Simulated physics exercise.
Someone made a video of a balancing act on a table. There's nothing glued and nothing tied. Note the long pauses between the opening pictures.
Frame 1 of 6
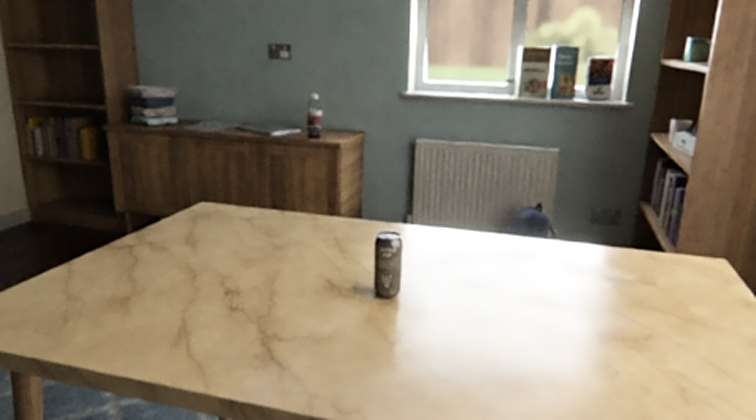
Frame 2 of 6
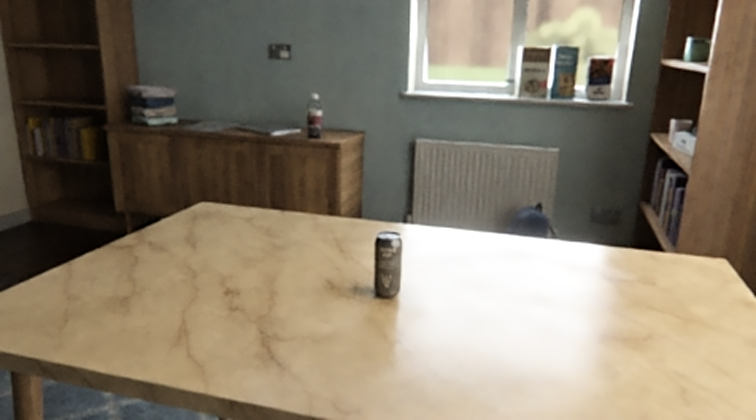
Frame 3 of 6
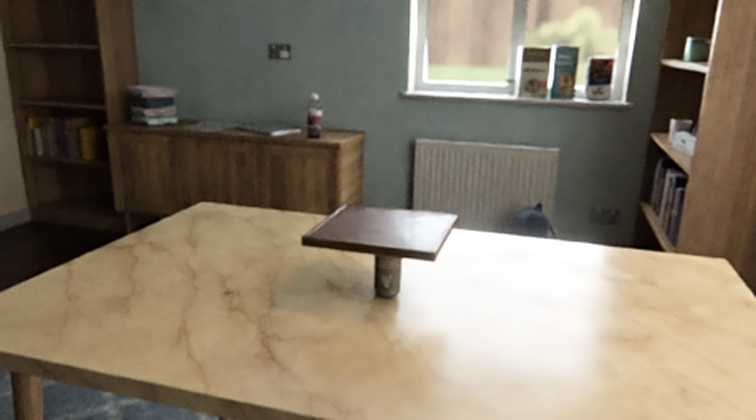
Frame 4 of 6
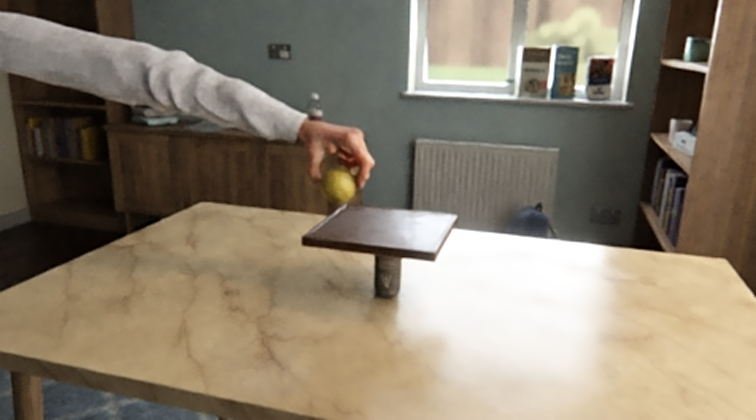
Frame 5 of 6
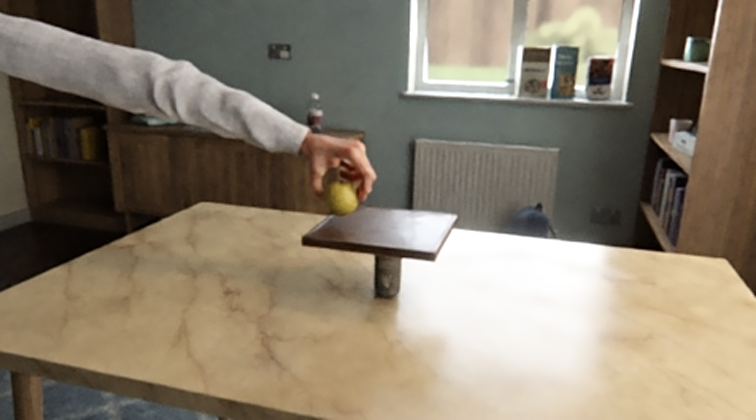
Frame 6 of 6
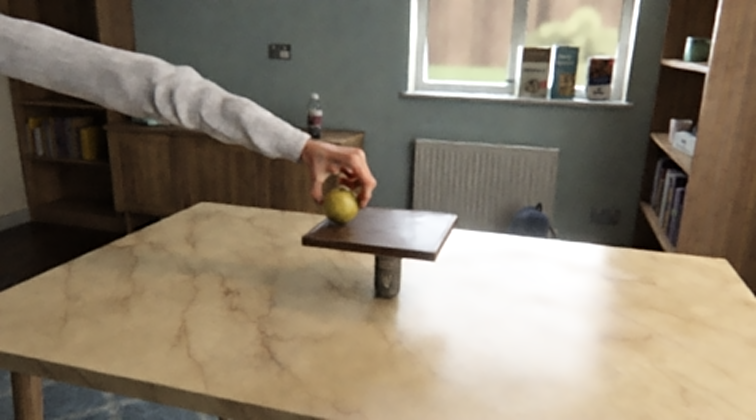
On a table, a brown lid appears atop a can and a hand lowers a yellow apple onto its left side.
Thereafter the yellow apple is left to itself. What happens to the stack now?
The stack cannot bear the weight.
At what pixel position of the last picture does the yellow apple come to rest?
At about (310, 273).
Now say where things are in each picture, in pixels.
In the first frame, the last thing is not in view yet.
In the second frame, the last thing is not in view yet.
In the third frame, the last thing is not in view yet; brown lid (384, 230).
The fourth frame shows on its way; yellow apple (338, 185); brown lid (384, 230).
The fifth frame shows on its way; yellow apple (341, 198); brown lid (384, 230).
The sixth frame shows in place under the hand; yellow apple (341, 205); brown lid (384, 230).
Then, 0.50 s later than the last frame, yellow apple now fallen; brown lid tilted by 56°.
Then, 0.70 s later than the last frame, brown lid tilted by 58°; grey can tilted by 8°.
Then, 0.90 s later than the last frame, brown lid now fallen; grey can on its side.
When it is over, fallen, yellow apple, brown lid and grey can. End places, in pixels of the last picture, yellow apple near (310, 273). The stack loses its balance.
